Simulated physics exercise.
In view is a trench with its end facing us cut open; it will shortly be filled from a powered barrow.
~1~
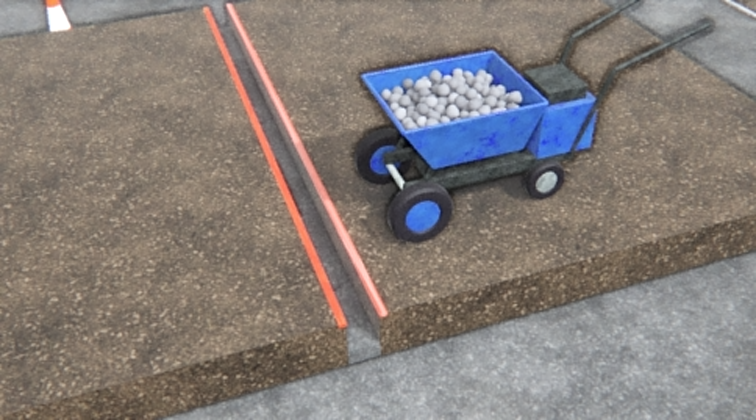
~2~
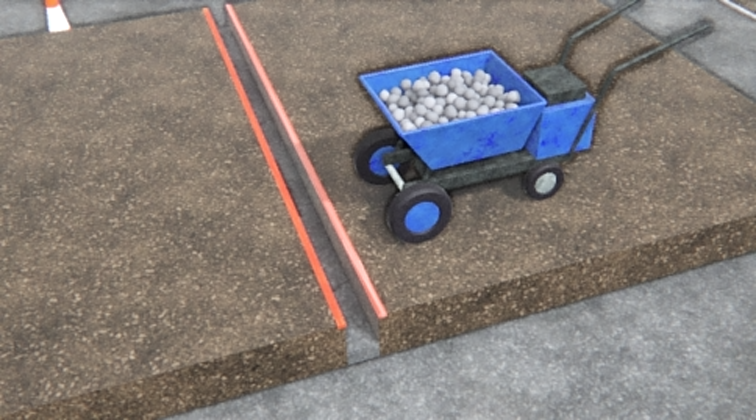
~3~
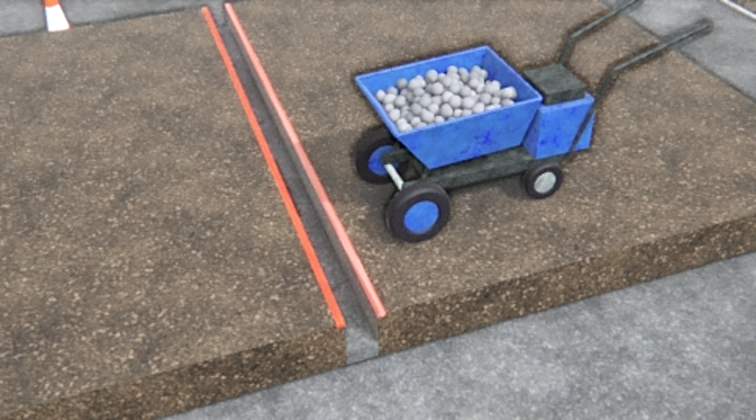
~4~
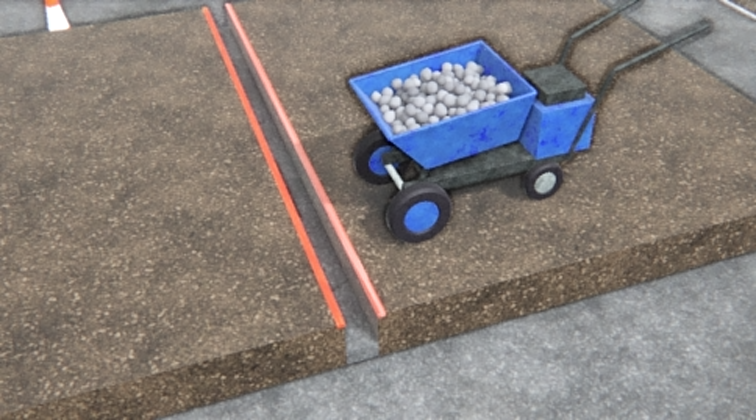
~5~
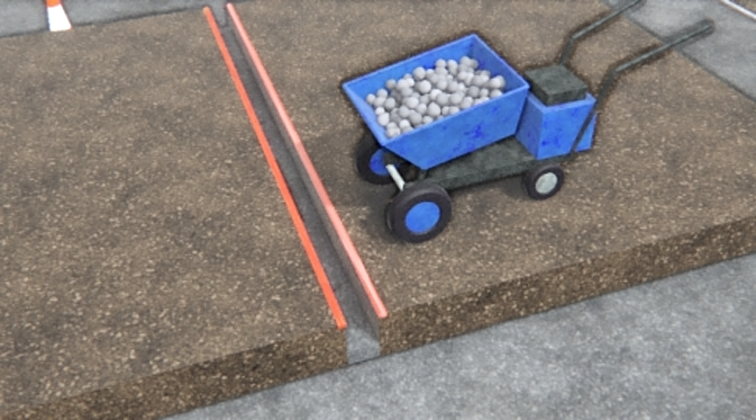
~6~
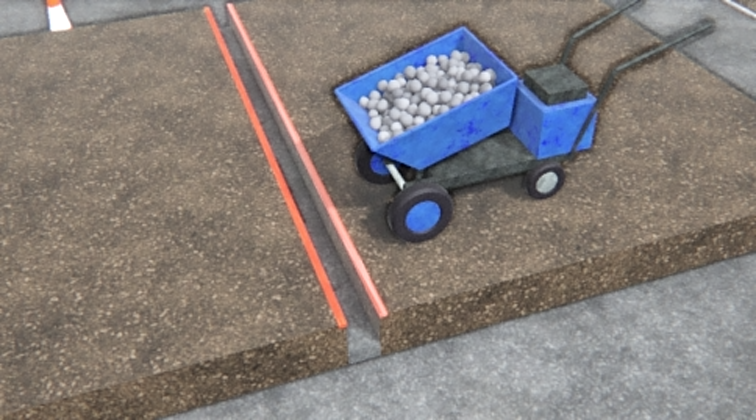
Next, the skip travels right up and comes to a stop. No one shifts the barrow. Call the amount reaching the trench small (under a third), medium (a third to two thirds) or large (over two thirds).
Small.
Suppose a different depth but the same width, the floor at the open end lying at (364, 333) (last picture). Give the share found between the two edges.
I'd say around 10 in a hundred.
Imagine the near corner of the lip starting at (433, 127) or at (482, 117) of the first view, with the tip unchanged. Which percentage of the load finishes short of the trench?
About 0 and 40 per cent.
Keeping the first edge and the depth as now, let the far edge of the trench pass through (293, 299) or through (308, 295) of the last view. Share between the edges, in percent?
Result, try 1: 60 in a hundred; try 2: 40 in a hundred.
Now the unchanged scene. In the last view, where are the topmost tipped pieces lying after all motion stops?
Top estimate: About (271, 218).
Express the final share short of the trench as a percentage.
That share is about 0 percent.
Soon after the last picture, skip tipped steeply; all in the skip.
A little later, skip tipped right over; about two thirds in the skip; about a quarter beyond it; a small part falling.
Later still, skip tipped right over; a small part in the skip; a stray few in or heaped over the trench; most beyond it.
By the end, skip tipped right over; a small part in the skip; a small part in or heaped over the trench; most beyond it.
